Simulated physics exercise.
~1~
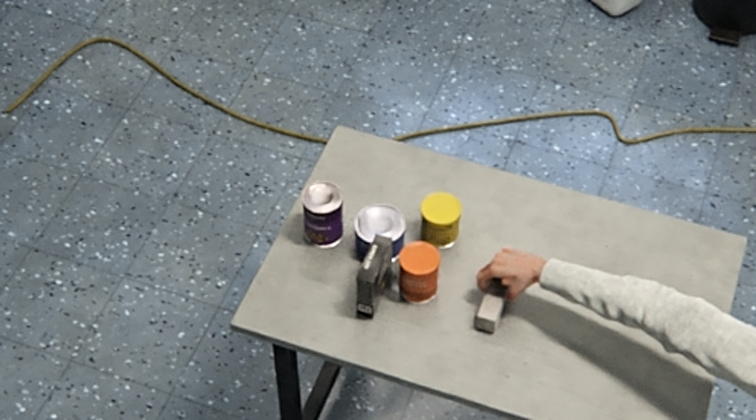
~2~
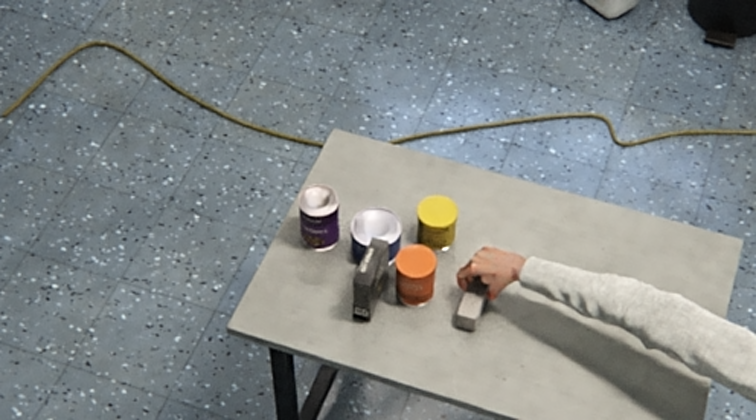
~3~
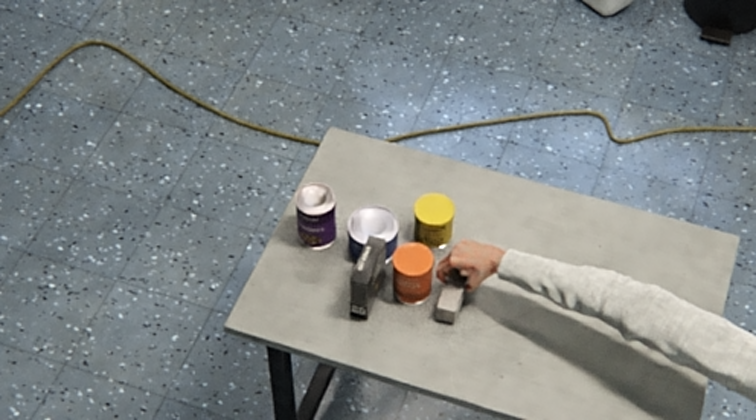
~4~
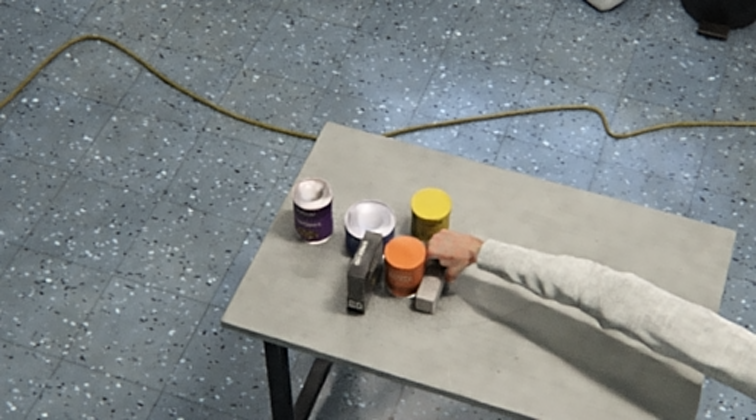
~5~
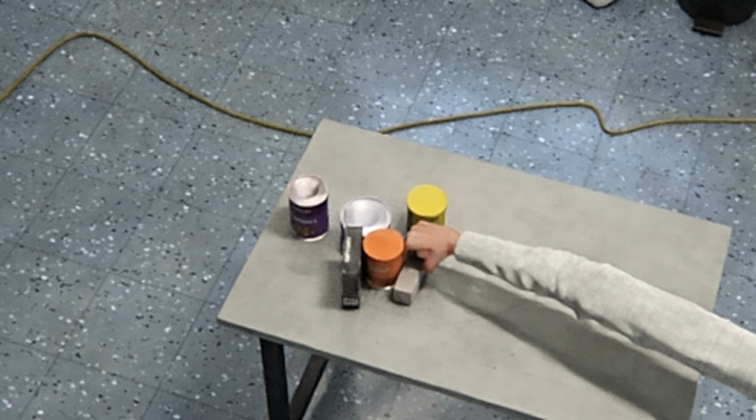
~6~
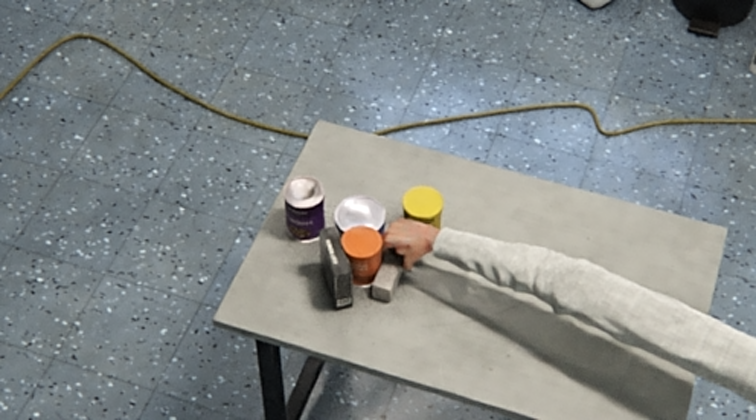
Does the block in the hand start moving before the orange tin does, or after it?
The block starts moving first. It slides left across the table while the orange tin is still standing in place, and the tin moves only once the block has reached it.
